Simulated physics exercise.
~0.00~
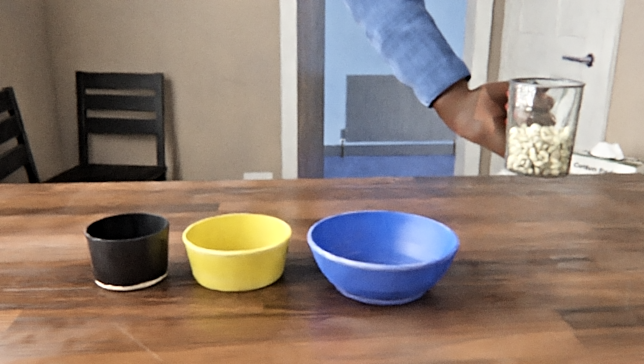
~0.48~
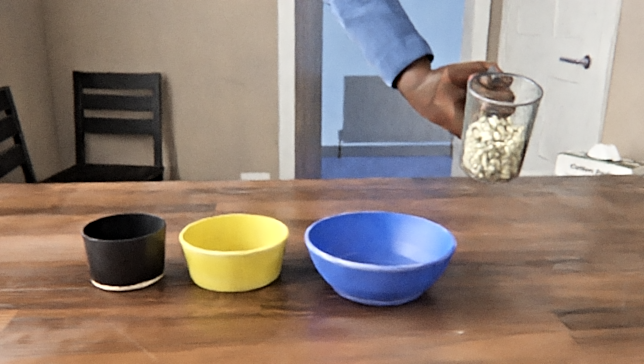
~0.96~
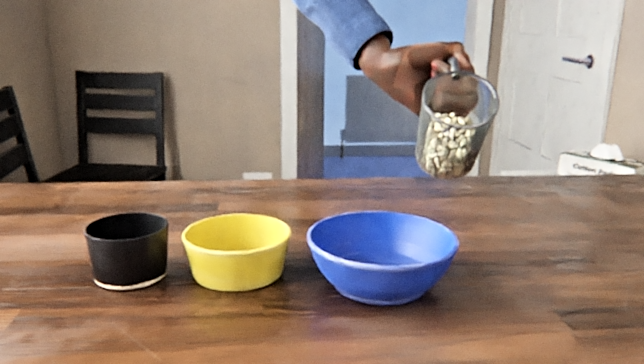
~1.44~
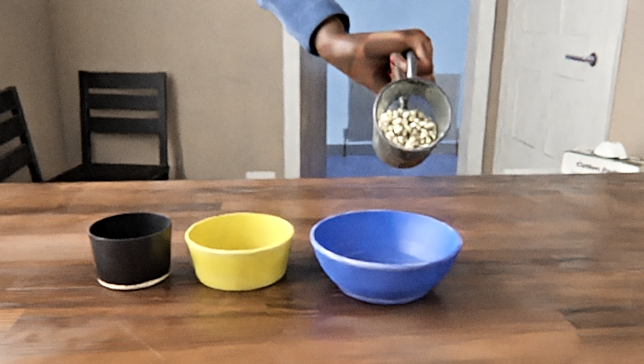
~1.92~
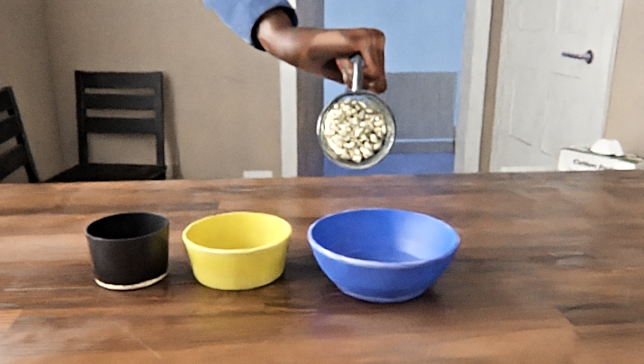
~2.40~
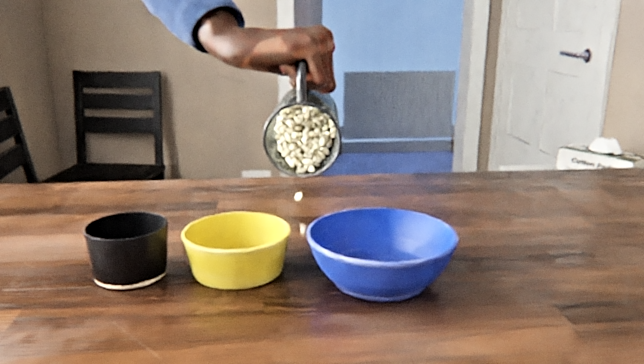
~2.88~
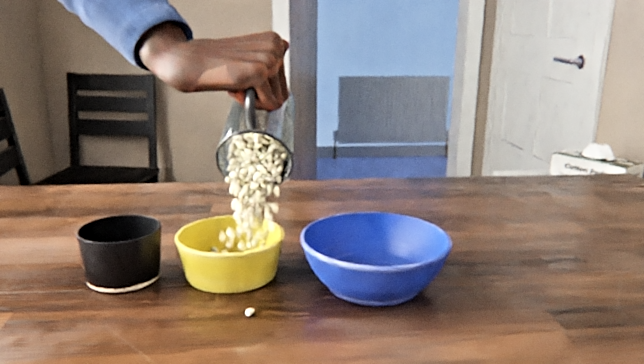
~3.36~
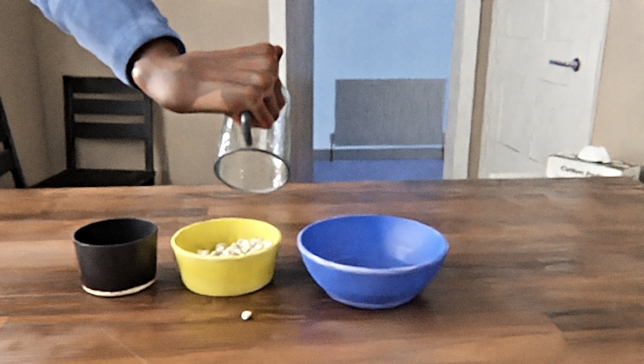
At first, a hand in a blue sleeve holds a clear cup of white beans upright at the right, above a wooden table where a black dish, a yellow dish and a blue bowl stand in a row. The hand carries the cup left, tipping it steadily as it goes. As it passes over the blue bowl, the cup lies on its side, and then a bean or two drop out. Over the yellow dish, the beans pour down in a thick stream. Finally the emptied cup hangs tipped above the yellow dish, which holds the beans, while one stray bean lies on the table in front.
